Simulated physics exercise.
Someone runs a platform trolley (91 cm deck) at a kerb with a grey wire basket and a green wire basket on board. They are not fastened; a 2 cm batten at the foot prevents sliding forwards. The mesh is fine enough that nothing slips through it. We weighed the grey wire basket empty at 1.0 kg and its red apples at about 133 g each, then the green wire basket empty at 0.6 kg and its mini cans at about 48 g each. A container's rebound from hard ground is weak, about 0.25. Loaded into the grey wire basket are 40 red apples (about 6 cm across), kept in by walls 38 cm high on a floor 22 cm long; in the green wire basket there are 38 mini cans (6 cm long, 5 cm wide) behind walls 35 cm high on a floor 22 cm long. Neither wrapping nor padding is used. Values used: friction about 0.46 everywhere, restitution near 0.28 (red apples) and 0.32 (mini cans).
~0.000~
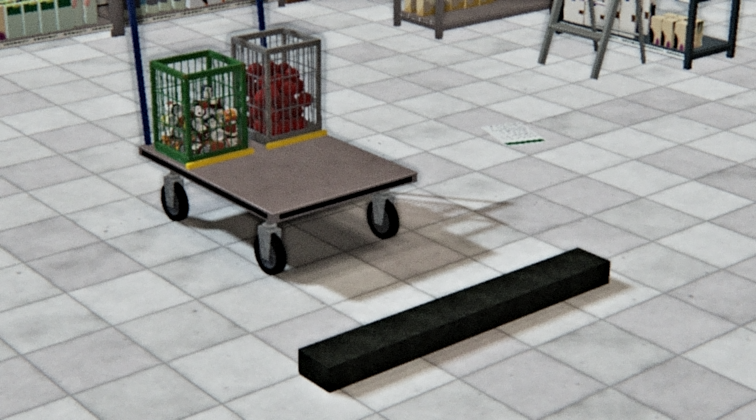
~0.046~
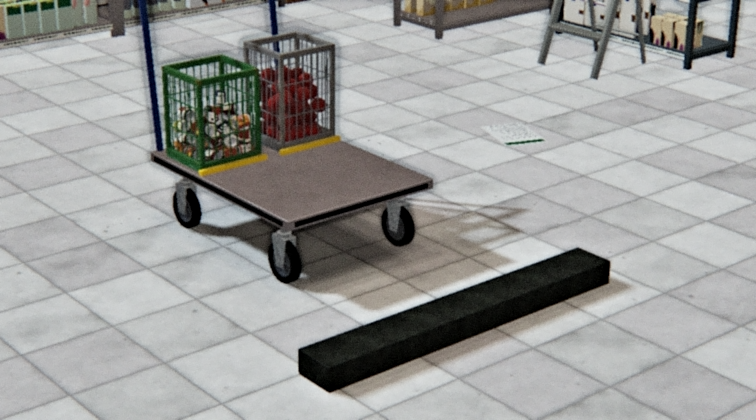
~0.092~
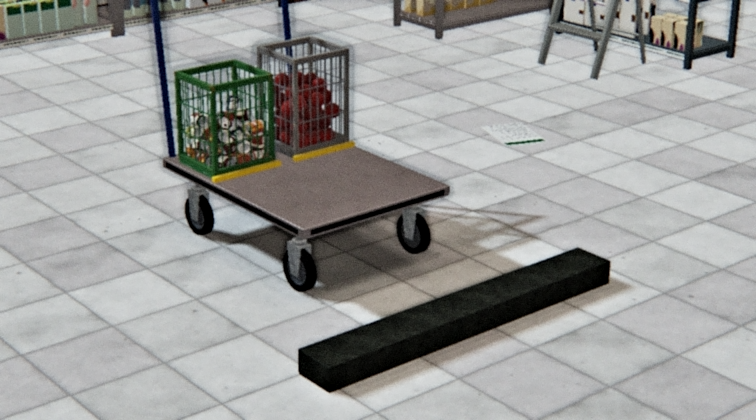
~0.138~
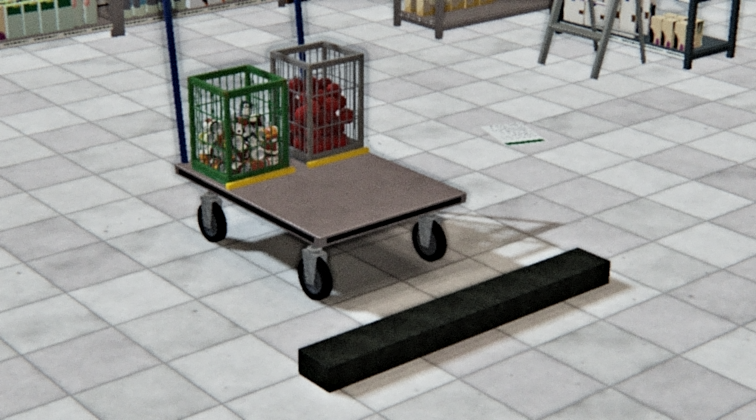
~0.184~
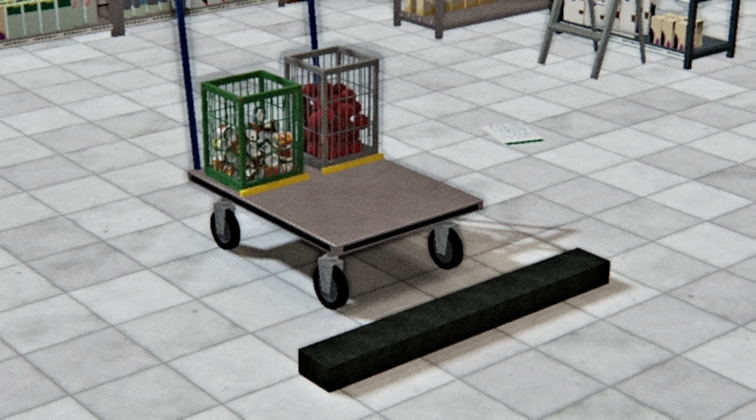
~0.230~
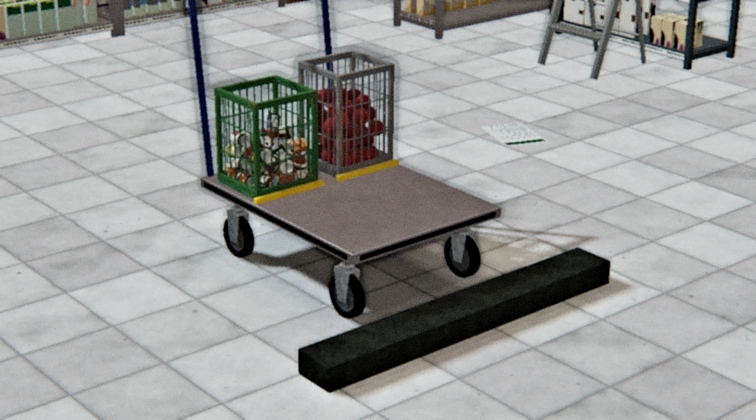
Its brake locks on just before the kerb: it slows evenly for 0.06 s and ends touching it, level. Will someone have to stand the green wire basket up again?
It stays on its base.
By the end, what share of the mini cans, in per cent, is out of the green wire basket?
Estimate: About 0 in a hundred.
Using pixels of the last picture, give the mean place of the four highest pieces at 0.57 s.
They are centred near pixel (394, 116).
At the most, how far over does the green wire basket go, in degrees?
About 15°.
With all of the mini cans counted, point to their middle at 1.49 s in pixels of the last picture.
Near (289, 170).
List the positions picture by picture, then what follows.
In the first frame (places track the rim corner closest to us here), green wire basket (185, 75); grey wire basket (266, 49); 59 cm to go; all still inside.
In the second frame, green wire basket (198, 80); grey wire basket (280, 54); 50 cm to go.
In the third frame, green wire basket (211, 86); grey wire basket (294, 59); 41 cm to go.
In the fourth frame, green wire basket (225, 91); grey wire basket (308, 64); 32 cm to go.
In the fifth frame, green wire basket (240, 97); grey wire basket (323, 69); 23 cm to go.
In the sixth frame, green wire basket (254, 104); grey wire basket (338, 75); 14 cm to go; all still inside.
After 0.27 s, the stop begins.
After 0.39 s, the grey wire basket leans 20° with 0 of 40 out and the green wire basket leans 13° with 0 of 38 out.
After 0.57 s, the grey wire basket leans 50° with 0 of 40 out and the green wire basket leans 7° with 0 of 38 out.
After 0.87 s, the grey wire basket is down with 1 of 40 out and the green wire basket is upright with 0 of 38 out.
Final count (at 1.49 s), the grey wire basket is down with 11 of 40 out and the green wire basket is upright with 0 of 38 out. Greatest lean of the green wire basket, 15°.
